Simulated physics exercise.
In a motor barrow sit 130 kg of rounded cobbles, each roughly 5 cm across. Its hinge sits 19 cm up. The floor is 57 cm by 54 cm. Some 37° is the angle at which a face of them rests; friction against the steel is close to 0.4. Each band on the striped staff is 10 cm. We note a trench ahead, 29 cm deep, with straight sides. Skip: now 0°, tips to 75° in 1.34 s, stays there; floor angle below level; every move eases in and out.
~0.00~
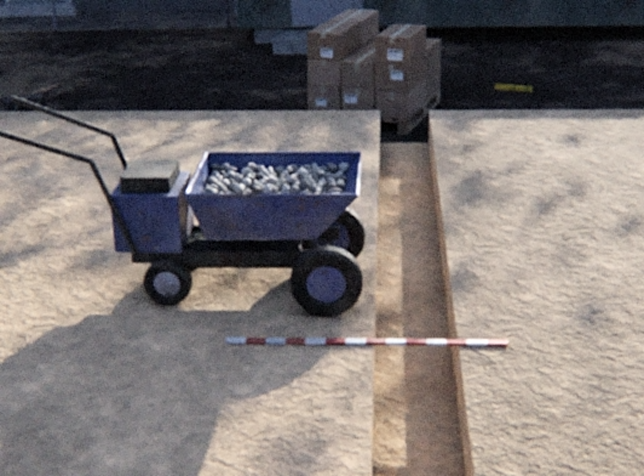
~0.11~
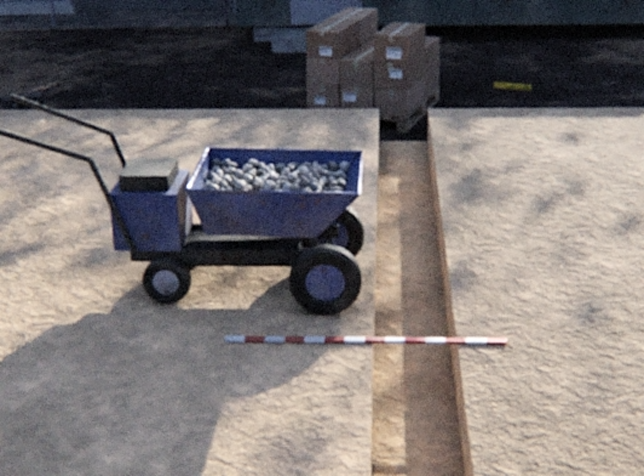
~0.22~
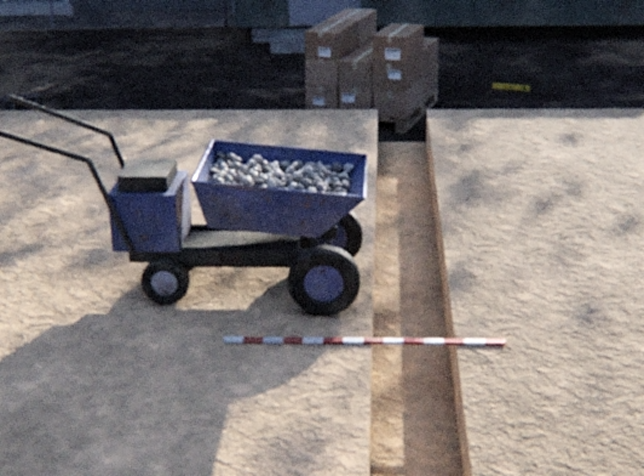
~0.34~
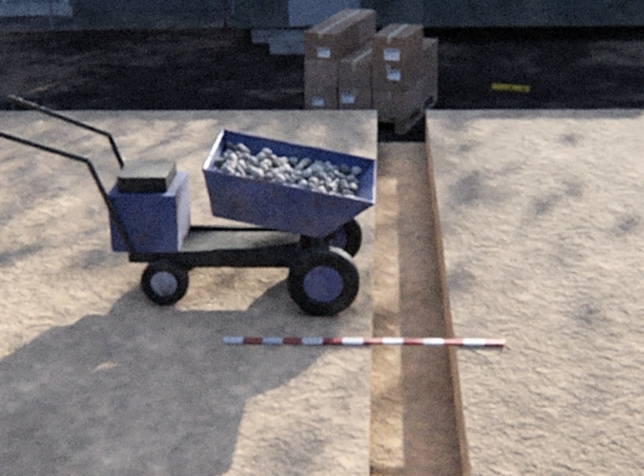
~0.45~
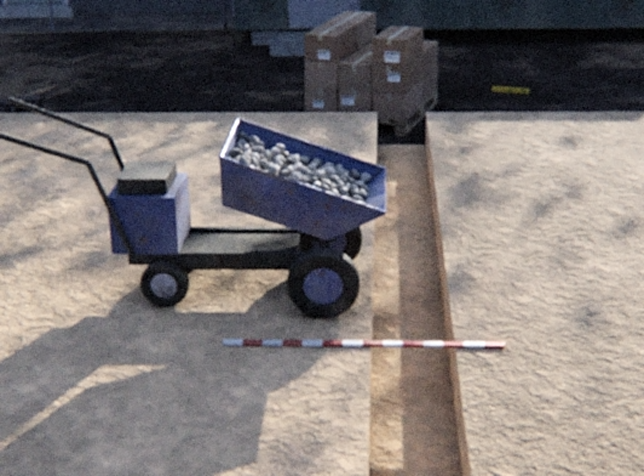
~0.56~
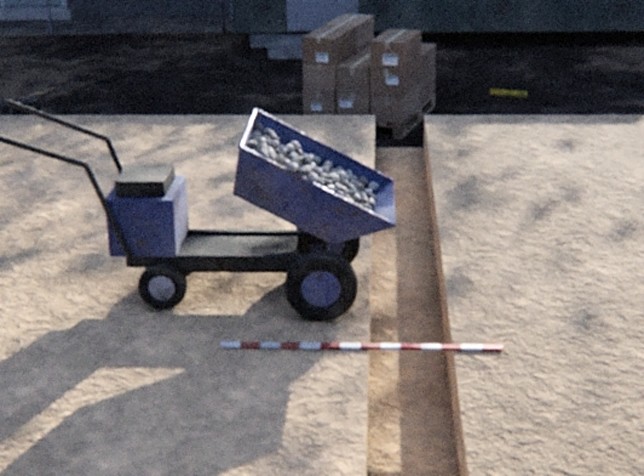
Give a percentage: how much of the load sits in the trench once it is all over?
46 %.
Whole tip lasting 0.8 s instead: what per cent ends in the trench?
Then about 35 per cent.
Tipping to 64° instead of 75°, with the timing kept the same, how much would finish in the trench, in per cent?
With that change, near 55 per cent.
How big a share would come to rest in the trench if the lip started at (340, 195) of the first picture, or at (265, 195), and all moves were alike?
The first gives about 70 percent and the second about 80 percent.
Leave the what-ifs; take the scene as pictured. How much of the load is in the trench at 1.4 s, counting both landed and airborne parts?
Roughly 20 percent of the load.
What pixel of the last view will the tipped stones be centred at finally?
In the last view, about (459, 292).
After 1.0 s the floor is at 64°; 99 % in the skip, 1 % in the trench; the foremost stones are at (435, 267).
After 1.4 s the floor is at 75°; 40 % in the skip, 20 % in the trench, 41 % past the trench; the foremost stones are at (532, 292).
After 1.8 s the floor is at 75°; 9 % in the skip, 36 % in the trench, 55 % past the trench; the foremost stones are at (605, 295).
After 3.7 s the floor is at 75°; 0 % in the skip, 46 % in the trench, 54 % past the trench; the foremost stones are past the picture's edge.
